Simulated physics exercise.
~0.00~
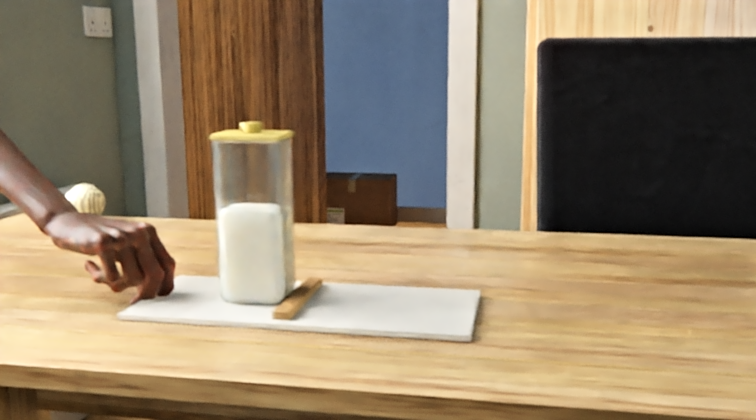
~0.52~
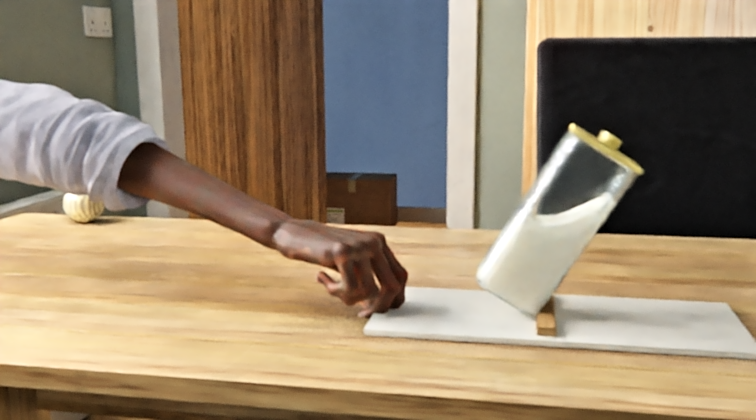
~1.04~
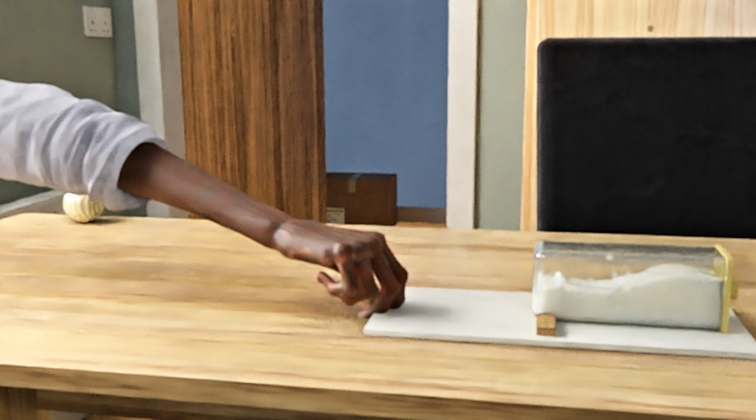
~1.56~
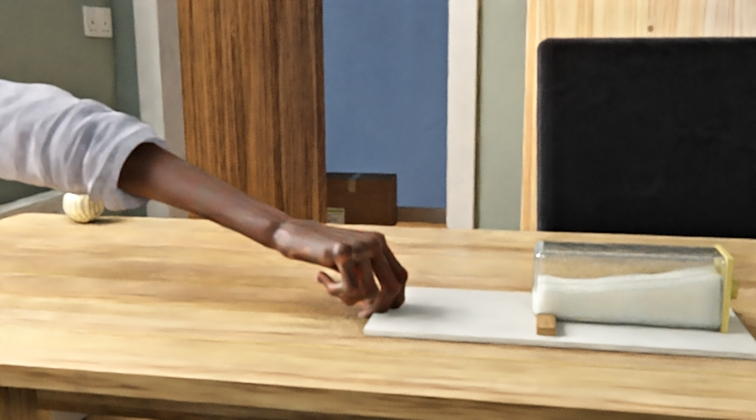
On a light wooden table in a room with a dark chair behind it, a clear square bottle with a yellow cap stands on a pale board, roughly half full of milk. A small wooden batten lies beside its base, and a hand reaches in from the left to the board's near end. The board slides to the right with the hand, and the bottle tips rightward over the batten, its milk slanting inside. It topples onto its side, cap pointing right, and the milk sloshes in waves. Finally the bottle lies still on the board, the milk nearly level, the hand still in place.
